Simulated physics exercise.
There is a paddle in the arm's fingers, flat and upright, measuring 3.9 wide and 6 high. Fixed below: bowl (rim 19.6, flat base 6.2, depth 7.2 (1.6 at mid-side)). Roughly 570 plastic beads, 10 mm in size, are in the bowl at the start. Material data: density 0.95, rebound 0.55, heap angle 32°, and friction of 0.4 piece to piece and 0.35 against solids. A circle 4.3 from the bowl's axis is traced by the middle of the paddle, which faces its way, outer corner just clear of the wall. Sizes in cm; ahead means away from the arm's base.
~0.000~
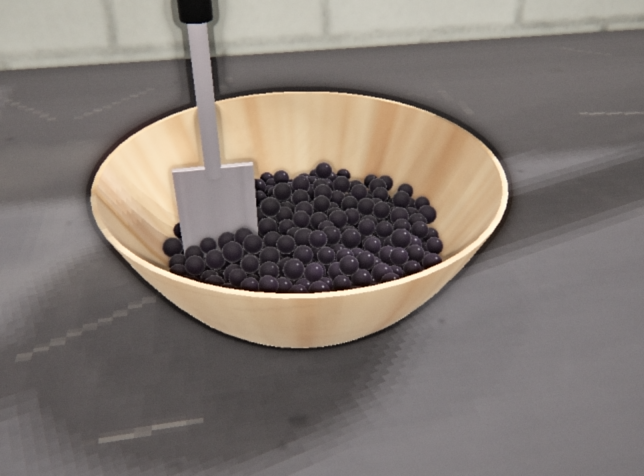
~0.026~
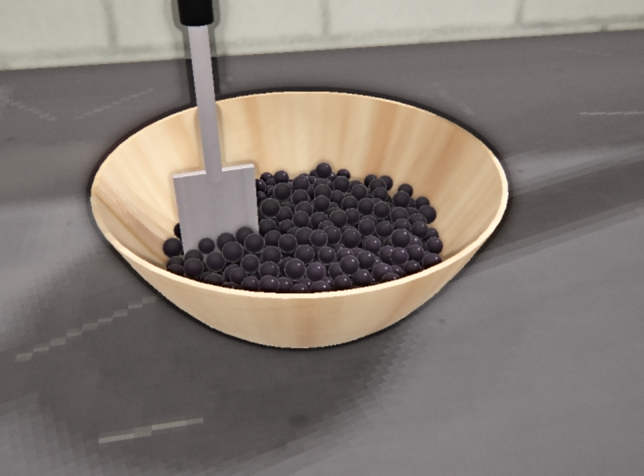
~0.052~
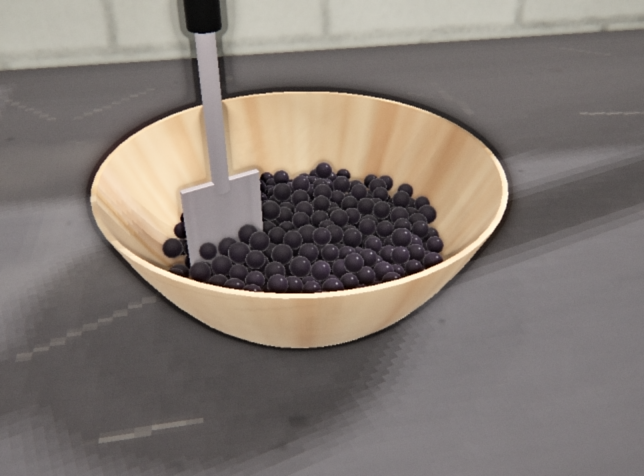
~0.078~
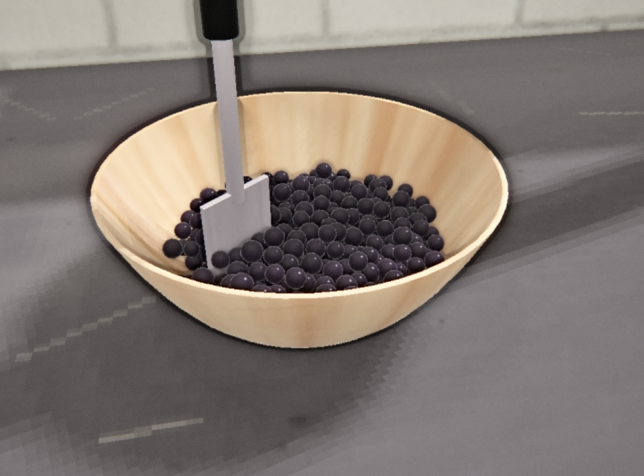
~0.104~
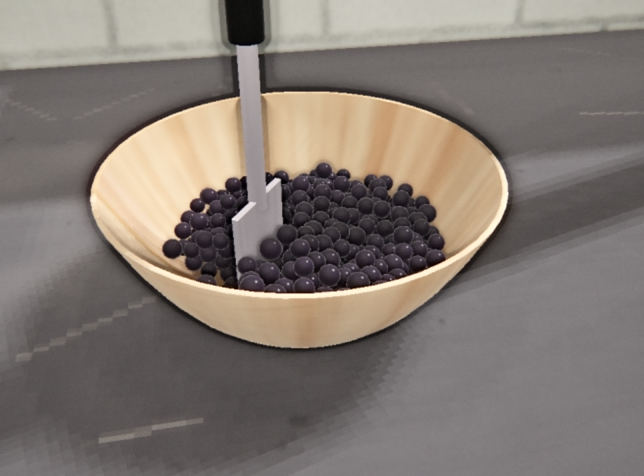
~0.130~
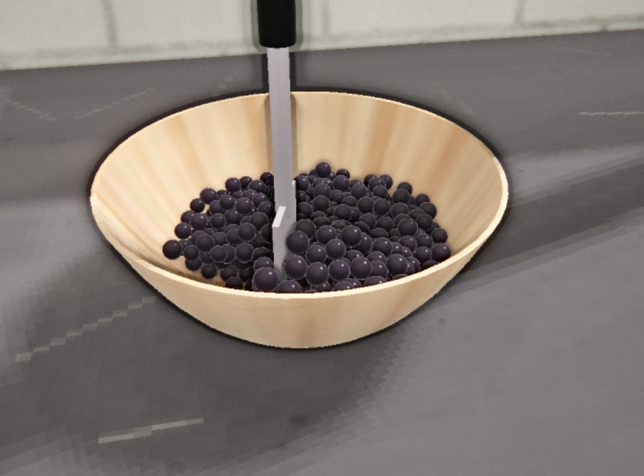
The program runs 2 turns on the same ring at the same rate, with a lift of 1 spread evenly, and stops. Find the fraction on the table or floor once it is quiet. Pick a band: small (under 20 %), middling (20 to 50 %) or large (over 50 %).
Small.
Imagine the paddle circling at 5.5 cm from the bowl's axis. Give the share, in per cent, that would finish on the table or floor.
That would make it around 5 percent.
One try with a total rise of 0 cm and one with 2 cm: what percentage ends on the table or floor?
Estimates: 10 % then 5 %.
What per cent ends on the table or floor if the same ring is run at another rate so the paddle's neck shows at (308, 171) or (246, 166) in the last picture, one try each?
Some 15 and 0 per cent.
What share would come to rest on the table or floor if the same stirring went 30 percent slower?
Estimate: Near 0 in a hundred.
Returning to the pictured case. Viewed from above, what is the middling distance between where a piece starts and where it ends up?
Around 9 centimetres.
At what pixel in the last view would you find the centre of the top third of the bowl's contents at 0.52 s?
Near (196, 197).
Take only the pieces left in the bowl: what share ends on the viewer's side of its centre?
Close to 55 in a hundred.
After 0.52 s, 326° round, highest piece 9 above the table; 549 in the bowl, 19 on the table or floor, 2 in flight or on the tool.
After 0.91 s, 220° round, highest piece 9 above the table; 537 in the bowl, 32 on the table or floor, 1 in flight or on the tool.
After 1.31 s, 0° round, highest piece 6 above the table; 533 in the bowl, 37 on the table or floor.
After 2.01 s, 0° round, highest piece 6 above the table; 533 in the bowl, 37 on the table or floor.
At rest, 533 in the bowl, 37 on the table or floor. That is 6 % on the table or floor.
